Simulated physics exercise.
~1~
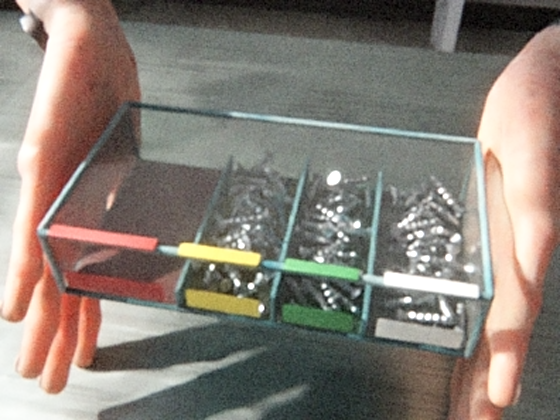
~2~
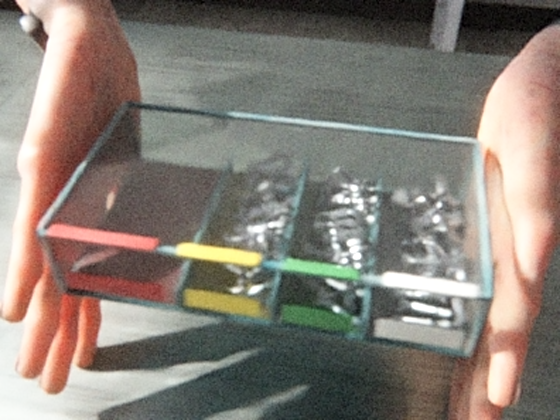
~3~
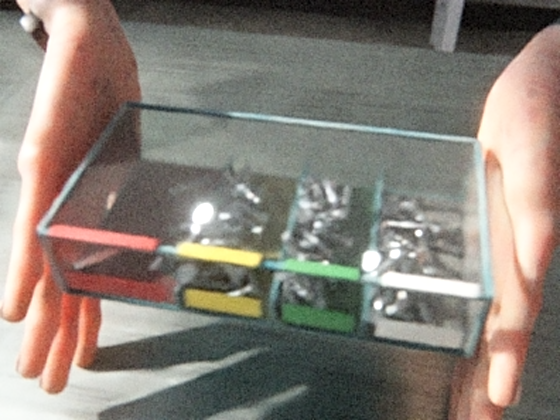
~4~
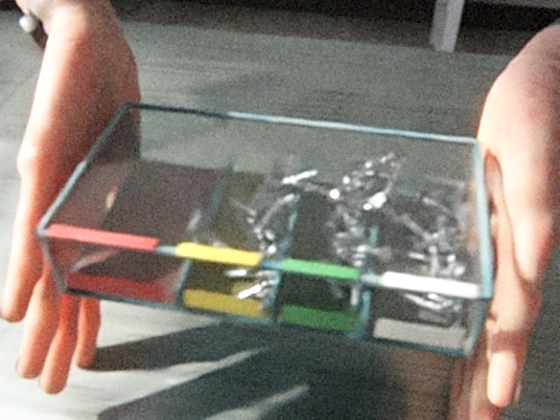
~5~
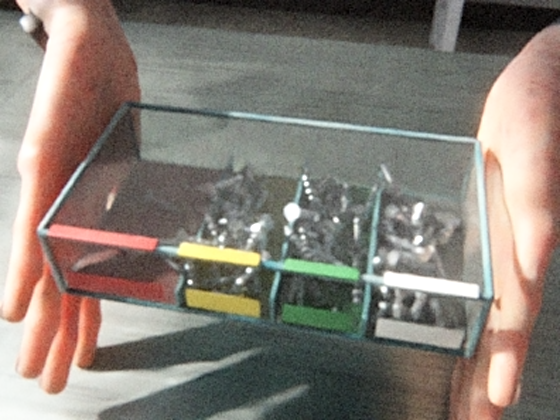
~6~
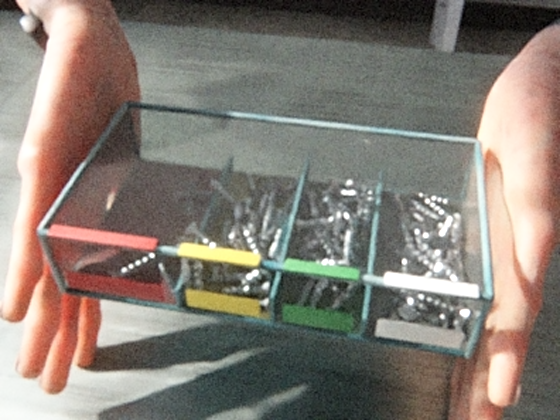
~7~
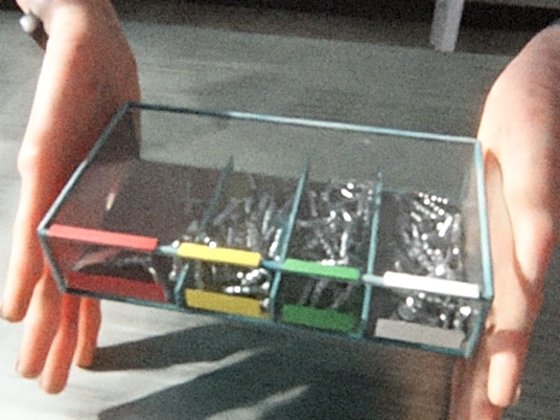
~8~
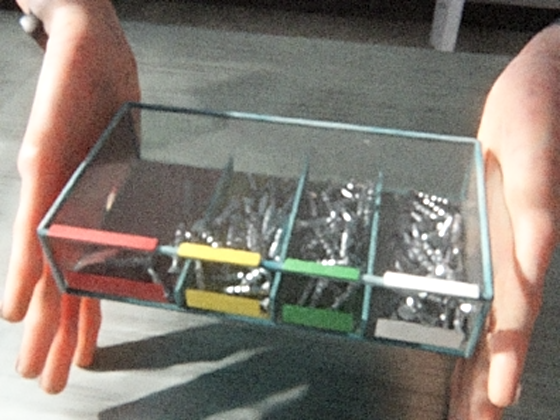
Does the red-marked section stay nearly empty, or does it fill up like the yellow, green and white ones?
The red-marked section stays nearly empty, with only a few metal pieces in it. Most of the pieces end up in the yellow, green and white sections.
